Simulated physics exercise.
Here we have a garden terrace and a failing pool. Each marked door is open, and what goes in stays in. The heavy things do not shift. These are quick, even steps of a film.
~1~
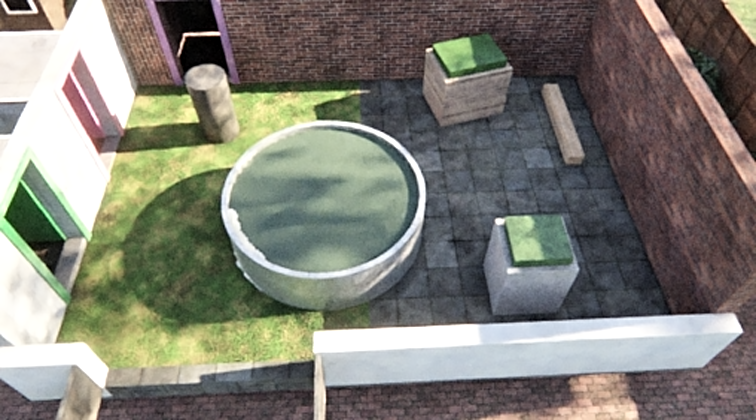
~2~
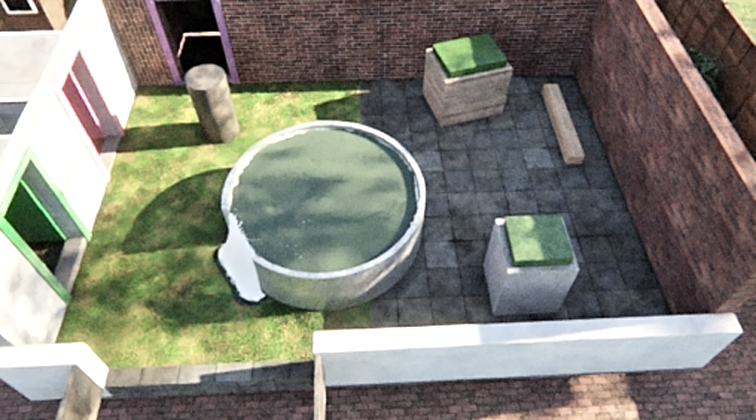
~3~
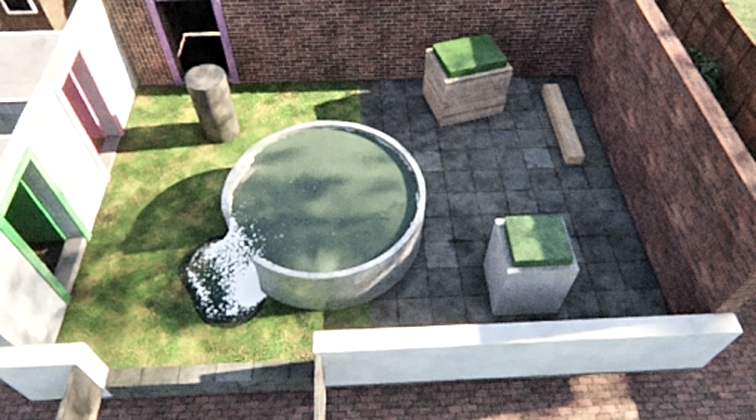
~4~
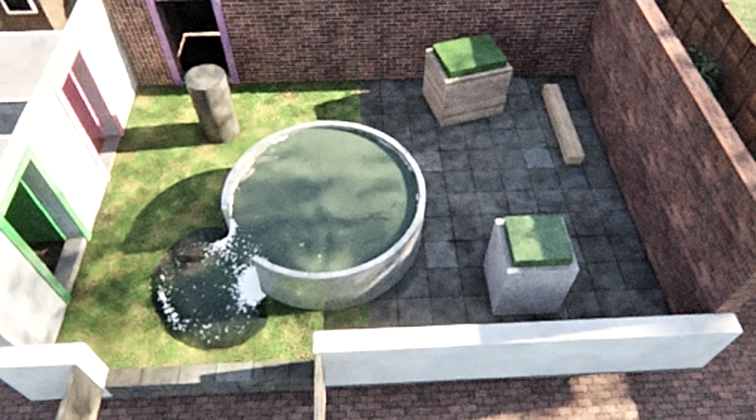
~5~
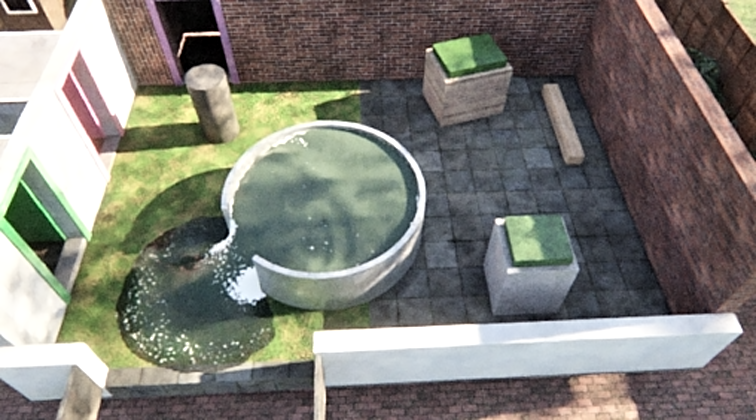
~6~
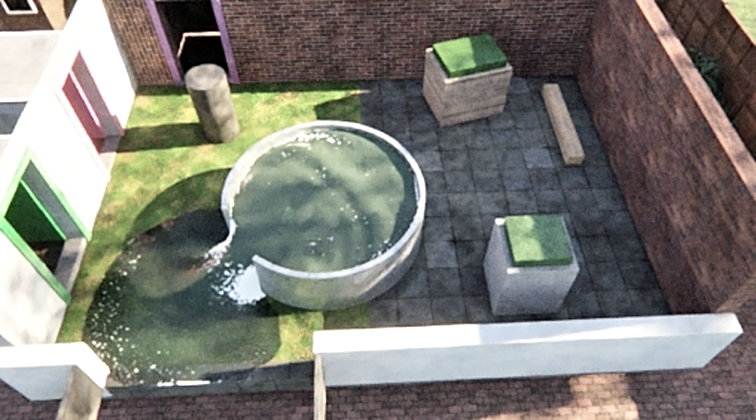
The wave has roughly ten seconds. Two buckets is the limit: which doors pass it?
The green door floods; the purple door holds within the limit; the pink door floods.
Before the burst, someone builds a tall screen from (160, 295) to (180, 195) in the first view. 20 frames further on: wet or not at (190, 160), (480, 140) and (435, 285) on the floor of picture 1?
In that order: Awash, dry, free of water.
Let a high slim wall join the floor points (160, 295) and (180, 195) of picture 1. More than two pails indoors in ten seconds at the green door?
Then: Green is under.
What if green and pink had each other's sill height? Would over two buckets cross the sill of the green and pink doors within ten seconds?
One by one: Green floods; pink keeps below it.
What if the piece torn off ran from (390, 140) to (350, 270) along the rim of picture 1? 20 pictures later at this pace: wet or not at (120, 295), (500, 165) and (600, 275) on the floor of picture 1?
In turn: Not flooded, awash, under water.
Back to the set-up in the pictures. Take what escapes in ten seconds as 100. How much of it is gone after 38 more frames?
Roughly 75 per cent.
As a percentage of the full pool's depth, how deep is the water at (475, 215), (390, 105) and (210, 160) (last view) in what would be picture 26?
In that order: 0, 0 and 4 per cent.
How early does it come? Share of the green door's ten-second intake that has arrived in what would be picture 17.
Roughly 25 per cent.
A moment on, water covers 20 % of the floor; the green door wet at the sill, nothing in, the purple door not reached, the pink door not reached.
Next, water covers 20 % of the floor; the green door over two buckets in, the purple door not reached, the pink door not reached.
Then, water covers 30 % of the floor; the green door far over two buckets in, the purple door not reached, the pink door under two buckets in.
Later, water covers 40 % of the floor; the green door far over two buckets in, the purple door wet at the sill, nothing in, the pink door under two buckets in.
In the end, water covers 55 % of the floor; the green door far over two buckets in, the purple door under two buckets in, the pink door over two buckets in.
